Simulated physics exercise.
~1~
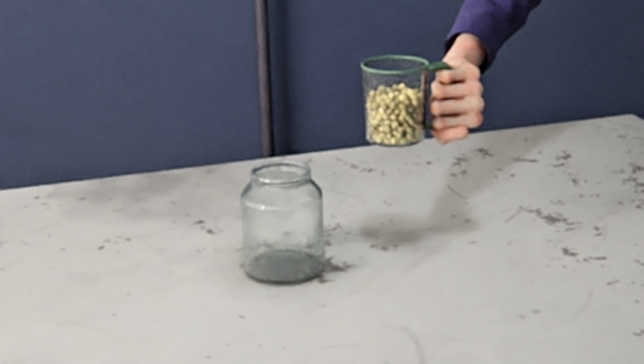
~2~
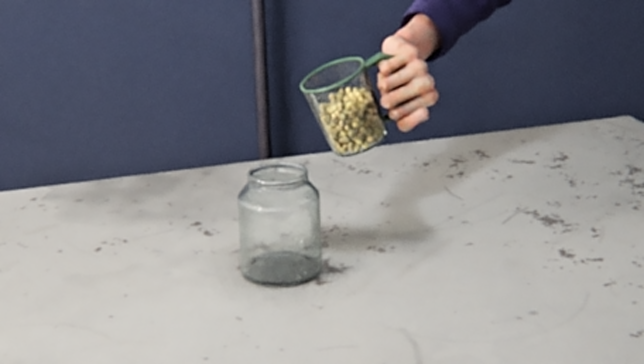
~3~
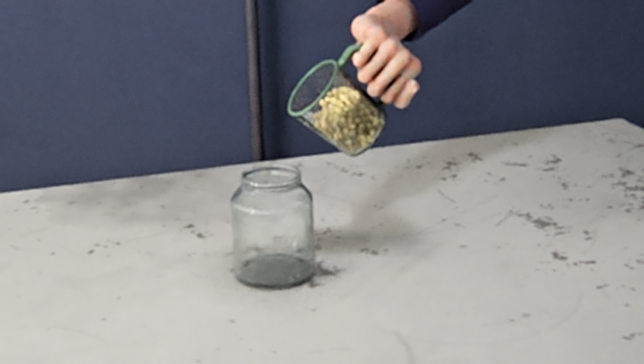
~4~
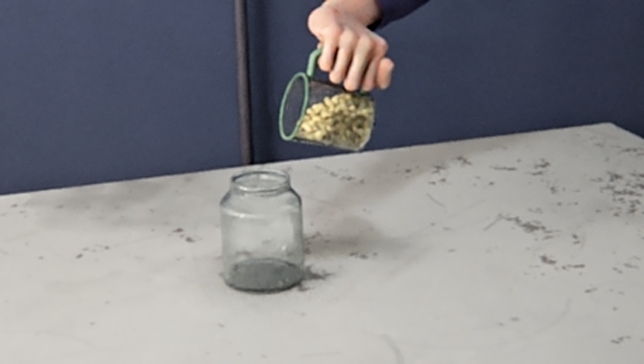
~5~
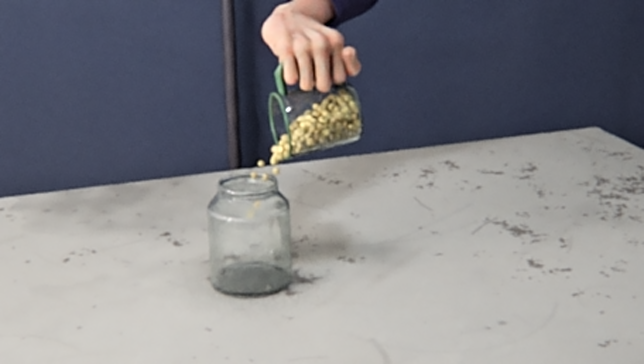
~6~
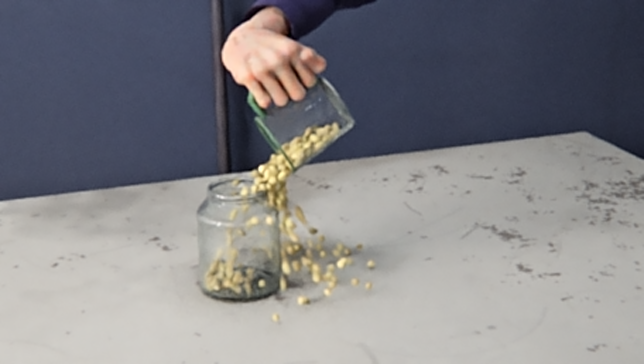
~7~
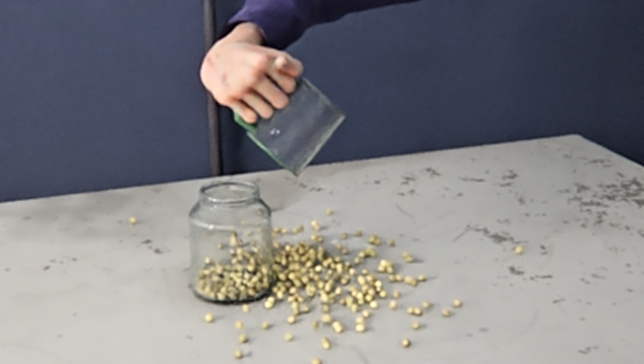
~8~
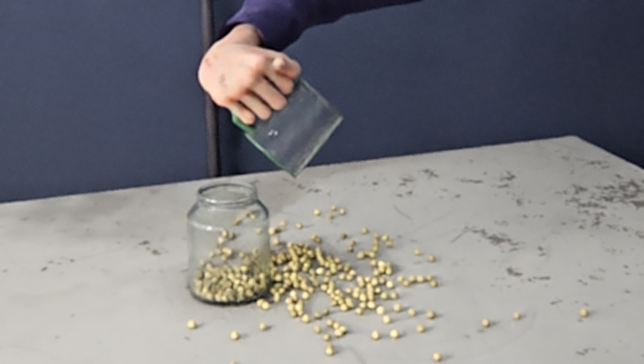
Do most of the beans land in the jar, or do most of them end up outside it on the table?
Most of the beans end up outside on the table. Only a part of them lands in the jar, and hardly any are left in the cup.
